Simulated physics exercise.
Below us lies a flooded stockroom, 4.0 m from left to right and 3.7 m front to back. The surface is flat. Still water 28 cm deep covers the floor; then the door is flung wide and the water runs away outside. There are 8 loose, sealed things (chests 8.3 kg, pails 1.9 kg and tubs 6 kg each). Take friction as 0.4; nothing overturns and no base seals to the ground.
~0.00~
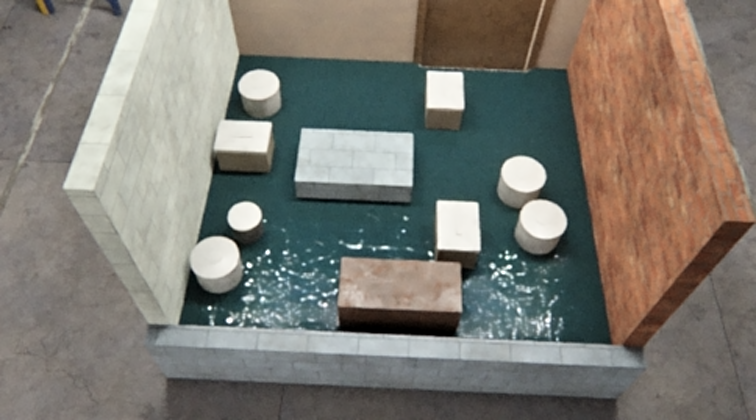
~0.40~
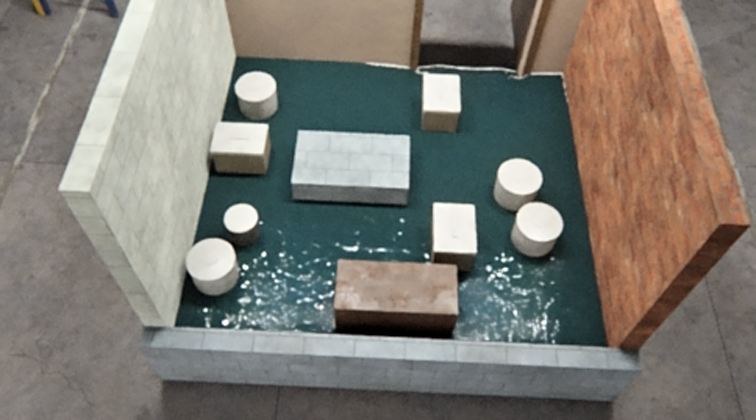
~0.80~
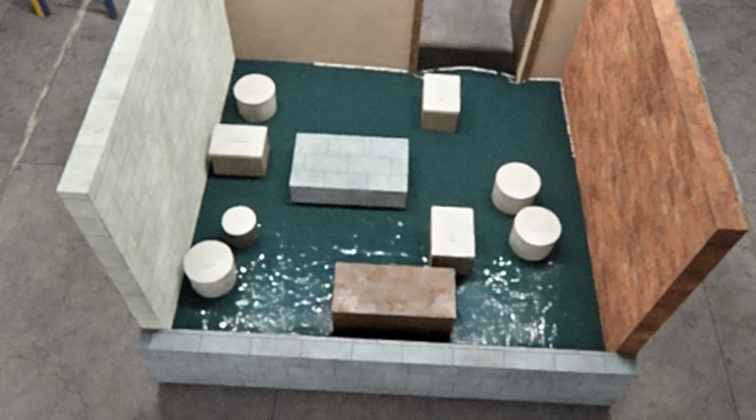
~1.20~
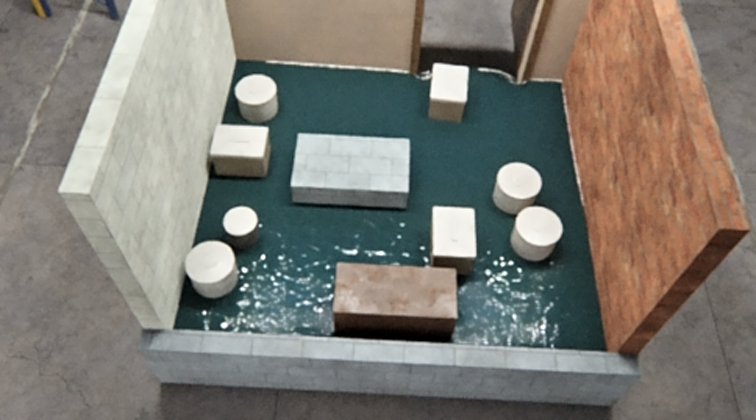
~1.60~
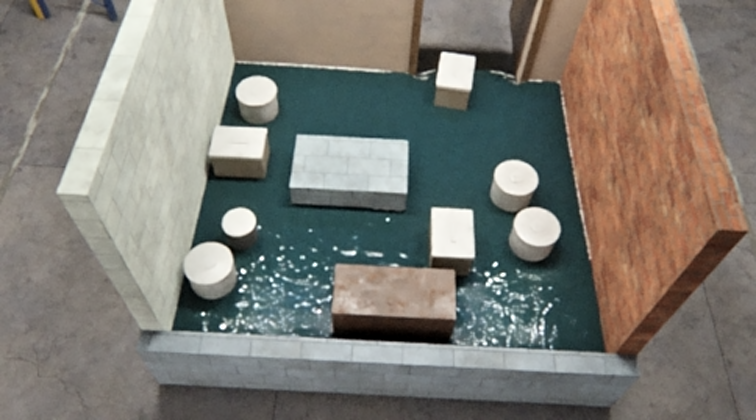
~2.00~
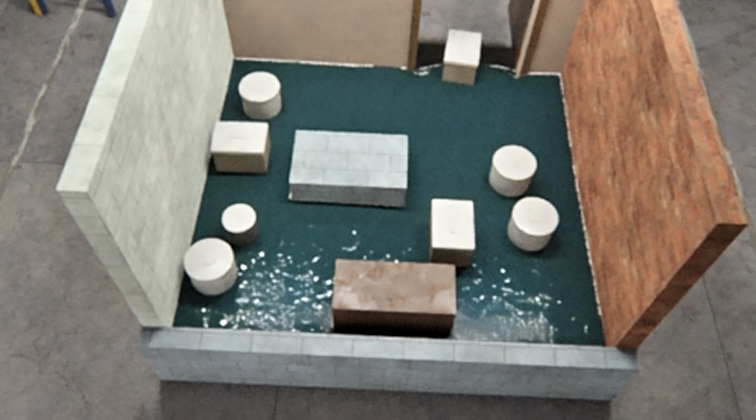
A pale block near the back of a flooded room drifted slowly toward the doorway after the door panel there disappeared, and then the round tubs on the right edged slightly backward too.
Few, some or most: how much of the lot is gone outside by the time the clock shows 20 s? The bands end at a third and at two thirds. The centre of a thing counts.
It is two thirds or more.
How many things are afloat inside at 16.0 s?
I count 2.
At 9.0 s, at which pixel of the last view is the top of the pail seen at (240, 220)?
Around (251, 171).
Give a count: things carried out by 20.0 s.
That makes 6.
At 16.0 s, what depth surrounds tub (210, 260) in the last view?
About 11 cm.
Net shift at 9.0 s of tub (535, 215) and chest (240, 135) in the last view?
In turn: 200 cm, 140 cm.
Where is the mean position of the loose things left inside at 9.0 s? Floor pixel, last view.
At about (370, 148).
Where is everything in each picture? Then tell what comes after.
A chest at (445, 90), afloat; a tub at (524, 174) floats; about 3800 L in view; 0 of 8 have shifted, in the first frame.
A chest at (442, 92), afloat; a tub at (520, 176), afloat; about 3750 L in view; 0 of 8 have shifted, in the second frame.
A chest at (442, 92), afloat, 10 cm from its start; a tub at (518, 180) floats; about 3680 L in view; 1 of 8 have shifted, in the third frame.
A chest at (450, 82), afloat, 30 cm from its start; a tub at (519, 180), afloat; about 3590 L in view; 1 of 8 have shifted, in the fourth frame.
A chest at (456, 70) floats, 54 cm from its start; a tub at (516, 177) floats, 8 cm from its start; 27 cm deep round most things; 2 of 8 have shifted, in the fifth frame.
A chest at (463, 47), afloat, 92 cm from its start; a tub at (515, 162), afloat, 22 cm from its start; about 3420 L in view; 5 of 8 have shifted, in the sixth frame.
After 4.0 s 1 of 8 are out; 7 afloat.
After 9.0 s 2 of 8 are out; 6 afloat.
After 16.0 s 6 of 8 are out; 2 afloat.
After 20.0 s 6 of 8 are out; 2 afloat.
